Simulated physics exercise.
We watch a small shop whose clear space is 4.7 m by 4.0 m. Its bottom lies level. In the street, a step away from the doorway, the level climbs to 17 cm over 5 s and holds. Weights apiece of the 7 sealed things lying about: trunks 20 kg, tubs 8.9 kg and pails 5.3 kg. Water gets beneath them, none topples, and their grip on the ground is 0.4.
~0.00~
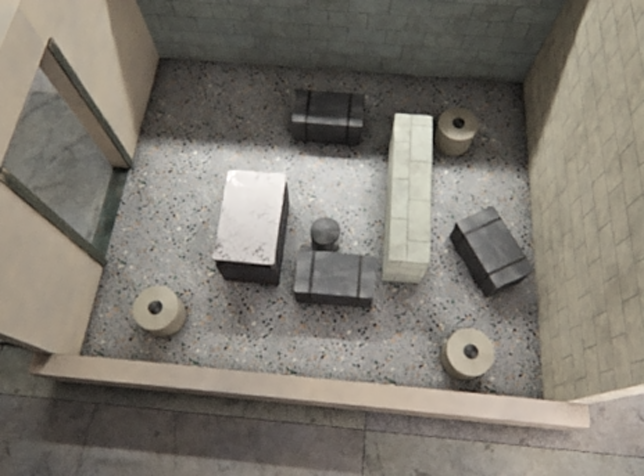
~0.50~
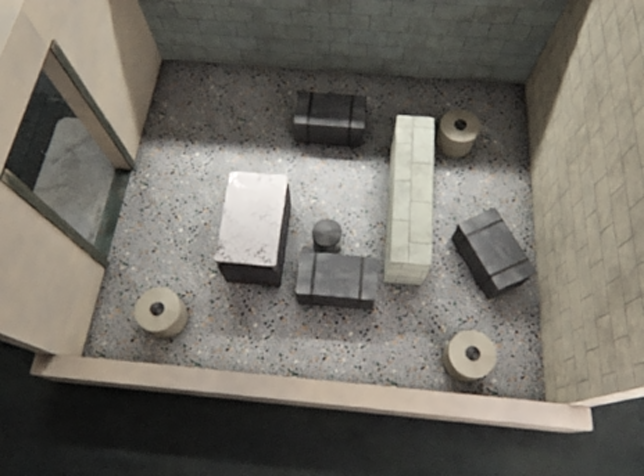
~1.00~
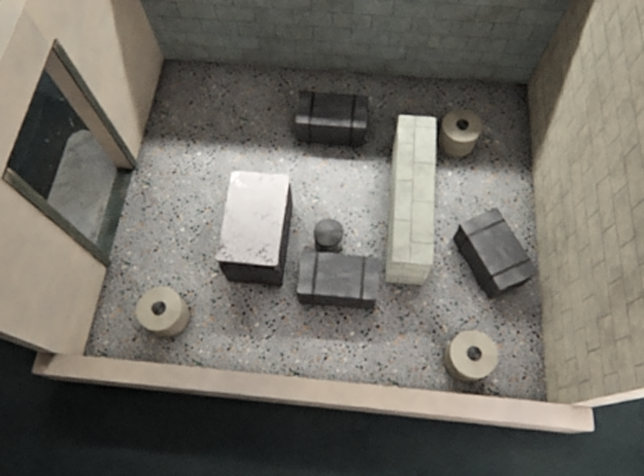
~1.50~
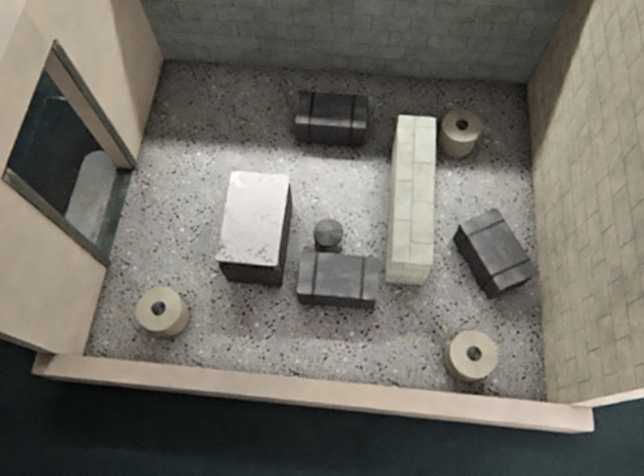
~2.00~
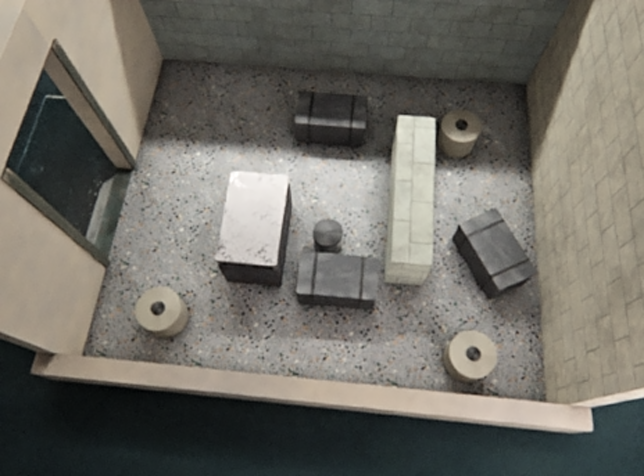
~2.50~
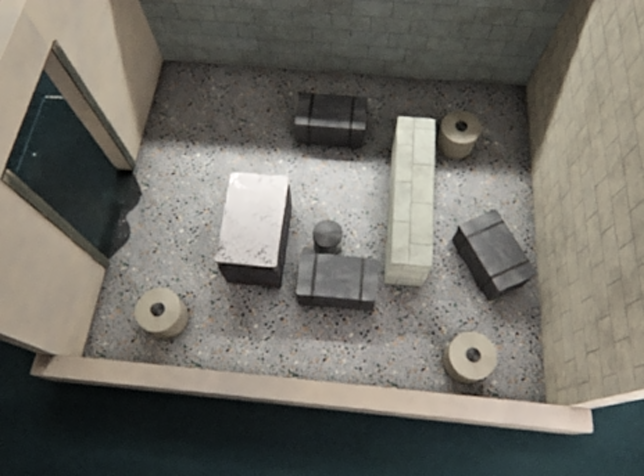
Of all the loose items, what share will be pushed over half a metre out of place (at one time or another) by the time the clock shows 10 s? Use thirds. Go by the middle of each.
Share: Less than a third.
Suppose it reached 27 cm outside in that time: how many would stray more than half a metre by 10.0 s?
In that case 4 of them.
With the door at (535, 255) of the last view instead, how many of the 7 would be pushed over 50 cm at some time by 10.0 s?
In that case 3 of them.
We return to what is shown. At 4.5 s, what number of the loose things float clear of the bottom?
At that moment 0.
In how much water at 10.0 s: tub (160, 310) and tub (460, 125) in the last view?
About 5 and 1 cm.
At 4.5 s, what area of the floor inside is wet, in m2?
Roughly 3.0 m2.
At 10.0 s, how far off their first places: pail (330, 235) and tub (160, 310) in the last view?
In that order: 0 cm, 40 cm.
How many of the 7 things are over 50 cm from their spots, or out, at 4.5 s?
0 of them.
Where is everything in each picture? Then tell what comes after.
The first frame shows a trunk at (329, 108) rests on the ground; a tub at (156, 308), on the bottom; 0.0 m2 under water; 0 of 7 have shifted.
The second frame shows a trunk at (330, 109), on the bottom; a tub at (157, 309) rests on the ground; 0.0 m2 under water; 0 of 7 have shifted.
The third frame shows a trunk at (332, 109), on the bottom; a tub at (159, 308) rests on the ground; 0.0 m2 under water; 0 of 7 have shifted.
The fourth frame shows a trunk at (332, 109) rests on the ground; a tub at (159, 308), on the bottom; 0.0 m2 under water; 0 of 7 have shifted.
The fifth frame shows a trunk at (332, 109) rests on the ground; a tub at (158, 308), on the bottom; 0.0 m2 under water; 0 of 7 have shifted.
The sixth frame shows a trunk at (331, 110), on the bottom; a tub at (158, 309) rests on the ground; water covers 0.1 m2; 0 of 7 have shifted.
After 3.5 s 0 of 7 are over 50 cm from their spots; 0 afloat.
After 4.5 s 0 of 7 are over 50 cm from their spots; 0 afloat.
After 7.0 s 0 of 7 are over 50 cm from their spots; 0 afloat.
After 10.0 s 0 of 7 are over 50 cm from their spots, and 0 have been at some point; 1 afloat.
